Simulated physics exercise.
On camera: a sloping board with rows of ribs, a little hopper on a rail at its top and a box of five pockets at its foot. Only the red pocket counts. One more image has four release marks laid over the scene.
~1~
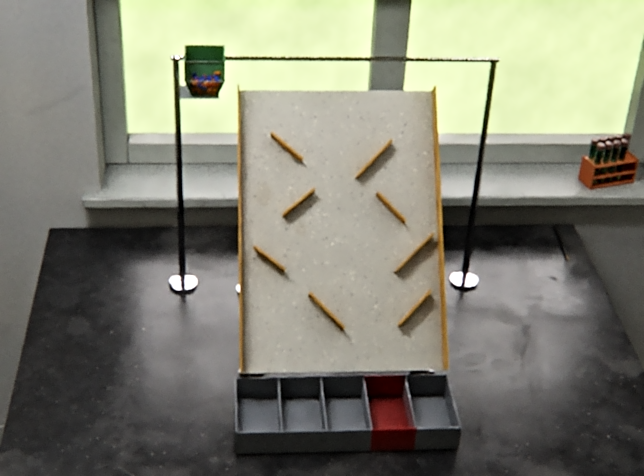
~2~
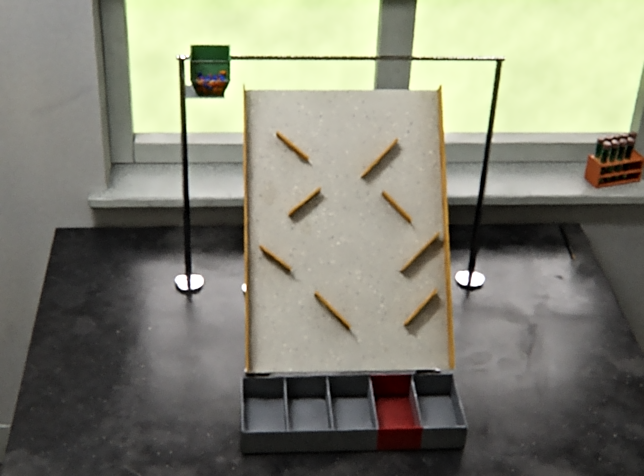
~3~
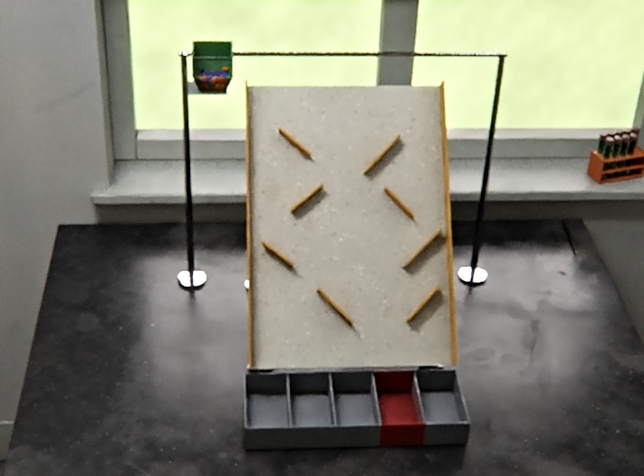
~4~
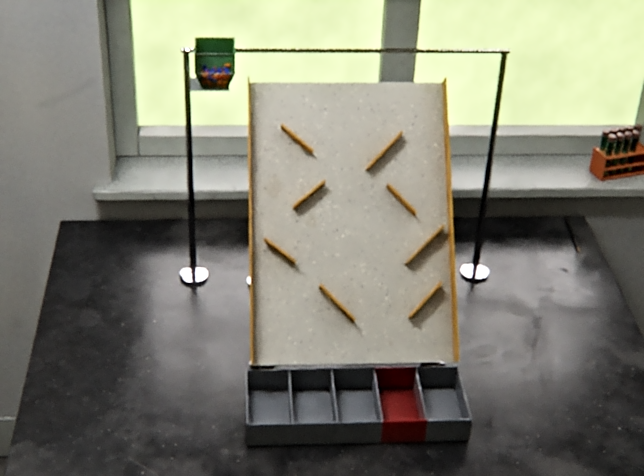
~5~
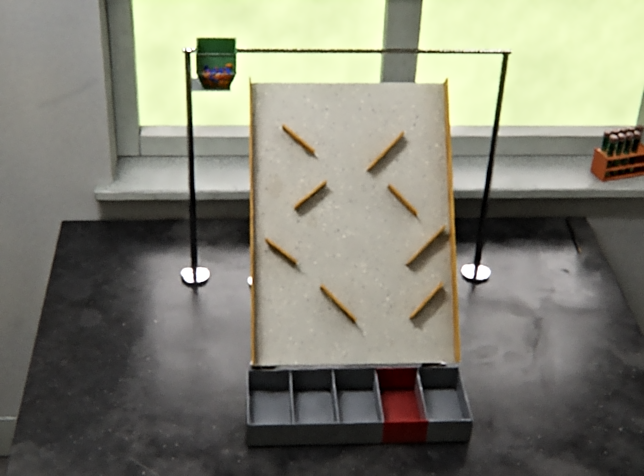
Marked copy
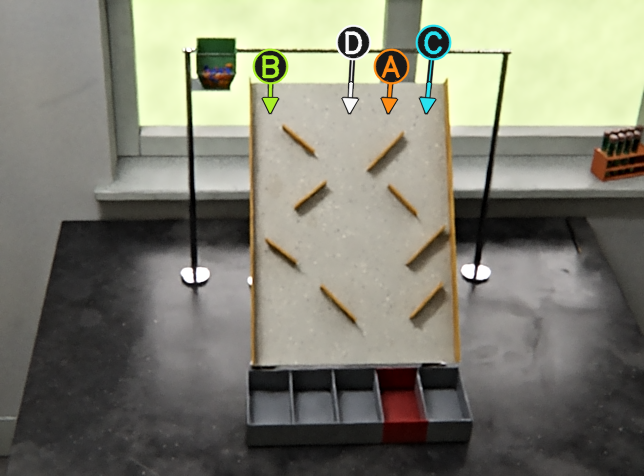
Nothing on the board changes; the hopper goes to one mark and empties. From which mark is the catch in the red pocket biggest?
The answer is mark D.
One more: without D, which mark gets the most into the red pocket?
A it is.
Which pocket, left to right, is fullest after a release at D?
It is the fourth one.
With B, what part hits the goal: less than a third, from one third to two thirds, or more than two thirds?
Mark B gives less than a third.
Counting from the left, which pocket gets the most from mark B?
The first from the left.
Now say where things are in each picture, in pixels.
The first picture shows hopper (207, 84), jelly beans, door shut.
The second picture shows ribs (277, 132) to (309, 158), (363, 175) to (398, 139), (289, 214) to (321, 187).
The third picture shows ribs (386, 187) to (415, 216), (263, 242) to (294, 265), (405, 266) to (442, 228).
The fourth picture shows ribs (320, 284) to (355, 320), (410, 316) to (442, 282).
The fifth picture shows red pocket (405, 430), number 4 of 5 from the left.
On the marked copy, mark A meets the board at (388, 107); mark B meets the board at (270, 107); mark C meets the board at (426, 107); mark D meets the board at (349, 107).
Choosing A, roughly two thirds in the red pocket, roughly a quarter in other pockets, about a tenth outside the box.
Choosing B, about a tenth in the red pocket, the larger part in other pockets, just a few held on the board, about a tenth outside the box.
Choosing C, roughly a third in the red pocket, roughly half in other pockets, about a tenth held on the board.
Choosing D, the larger part in the red pocket, about a tenth in other pockets, just a few outside the box.
